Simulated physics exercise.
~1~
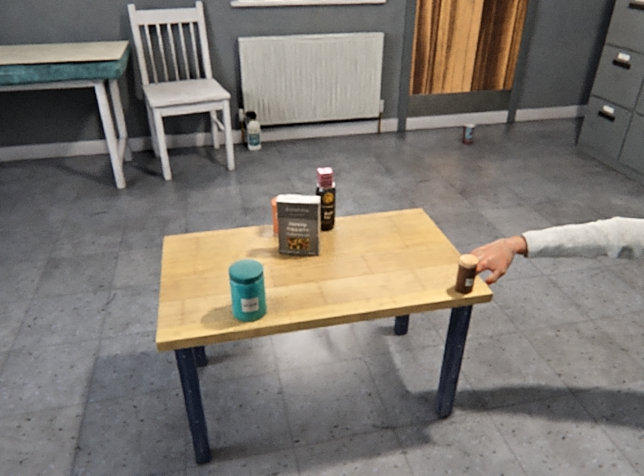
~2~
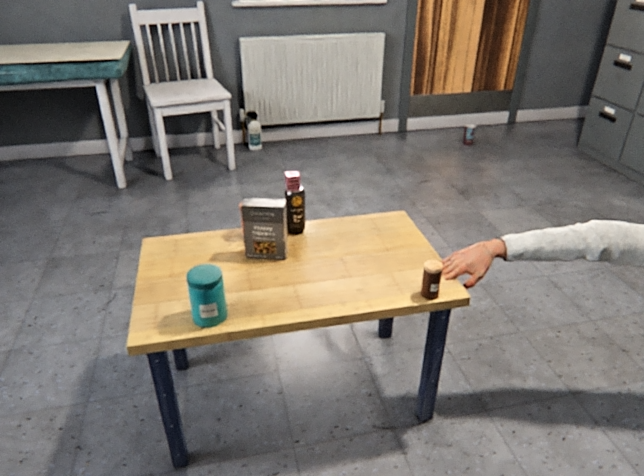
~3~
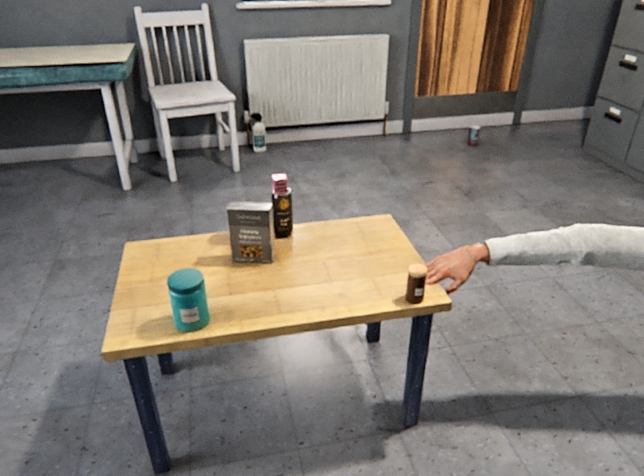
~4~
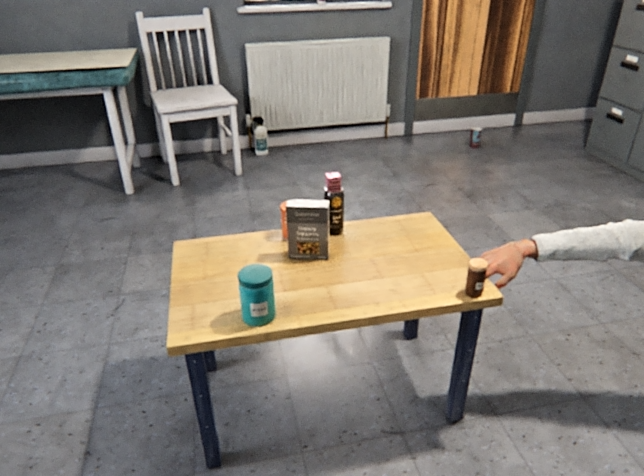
In a grey-floored room with a white chair, a radiator and filing cabinets behind, a slightly swaying camera looks down on a light wooden table with dark legs. A turquoise jar stands at the front left, a small brown shaker at the right corner, and a grey packet further back with a dark, pink-topped container behind it and a bit of orange peeking out. A hand reaches in from the right beside the shaker. The table shifts left, carrying everything along, and the orange item is hidden. After moving slightly further left, it goes back right, with the items still upright on top.
